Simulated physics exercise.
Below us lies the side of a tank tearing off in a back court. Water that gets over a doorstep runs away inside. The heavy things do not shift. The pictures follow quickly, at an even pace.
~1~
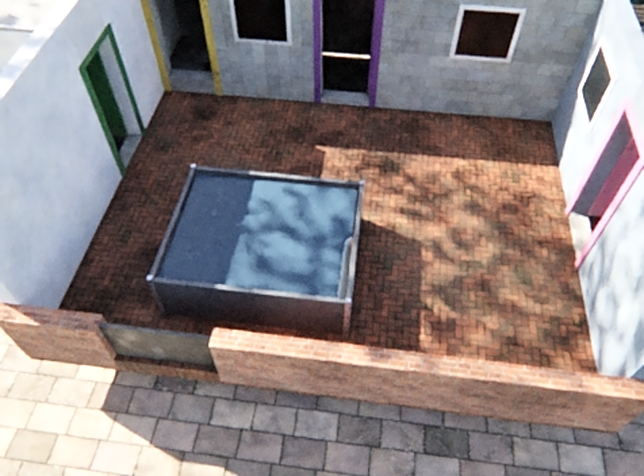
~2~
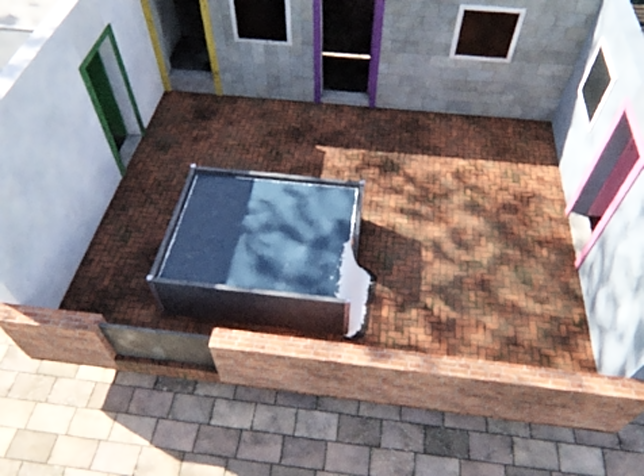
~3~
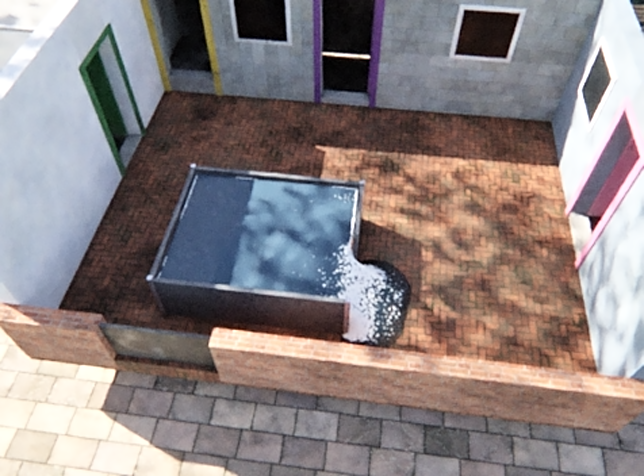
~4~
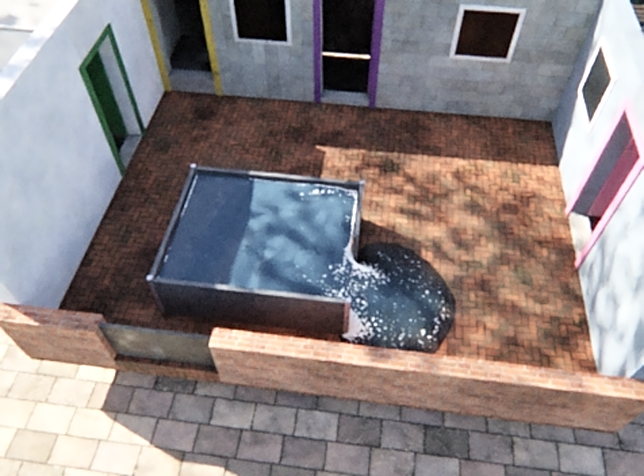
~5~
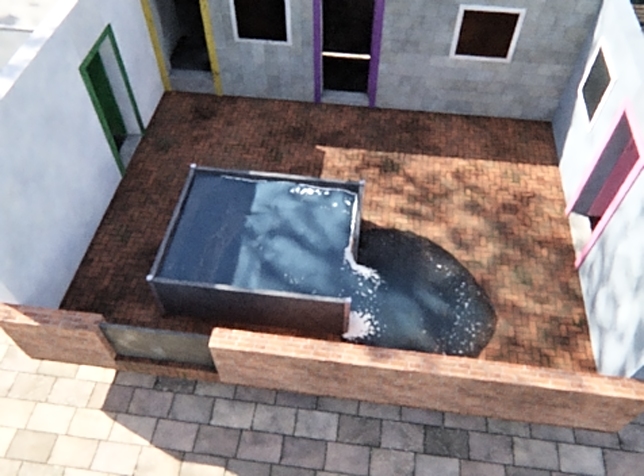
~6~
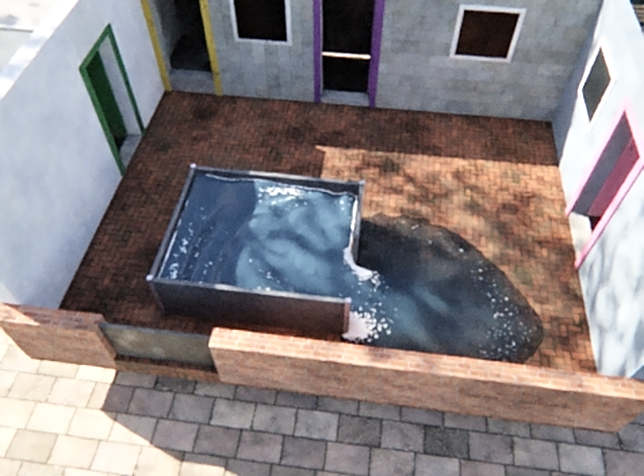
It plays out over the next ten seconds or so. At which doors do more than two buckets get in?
The purple door holds within the limit; the yellow door holds within the limit; the pink door floods; the green door floods.
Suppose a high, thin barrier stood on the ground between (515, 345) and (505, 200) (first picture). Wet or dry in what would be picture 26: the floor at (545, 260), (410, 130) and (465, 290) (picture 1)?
In that order: Awash, flooded, wet.
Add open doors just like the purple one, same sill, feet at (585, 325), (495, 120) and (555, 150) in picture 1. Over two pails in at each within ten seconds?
As listed: Passes that mark, floods, floods.
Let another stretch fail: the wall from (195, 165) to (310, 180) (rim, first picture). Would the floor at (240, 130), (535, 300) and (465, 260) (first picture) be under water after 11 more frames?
As listed: Under water, free of water, free of water.
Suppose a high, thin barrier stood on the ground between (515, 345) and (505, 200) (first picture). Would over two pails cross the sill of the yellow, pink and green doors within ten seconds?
One by one: The yellow one holds, the pink one holds, the green one passes that mark.
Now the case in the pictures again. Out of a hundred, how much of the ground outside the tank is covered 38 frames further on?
Some 80 per cent.
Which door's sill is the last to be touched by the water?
I say the door marked green.
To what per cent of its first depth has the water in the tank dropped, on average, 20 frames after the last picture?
Some 48 per cent.
A moment on, water covers 25 % of the floor; the purple door not reached, the yellow door not reached, the pink door wet at the sill, nothing in, the green door not reached.
Next, water covers 30 % of the floor; the purple door not reached, the yellow door not reached, the pink door under two buckets in, the green door not reached.
Then, water covers 40 % of the floor; the purple door not reached, the yellow door not reached, the pink door over two buckets in, the green door not reached.
Later, water covers 80 % of the floor; the purple door wet at the sill, nothing in, the yellow door wet at the sill, nothing in, the pink door over two buckets in, the green door not reached.
In the end, water covers 100 % of the floor; the purple door wet at the sill, nothing in, the yellow door wet at the sill, nothing in, the pink door over two buckets in, the green door far over two buckets in.
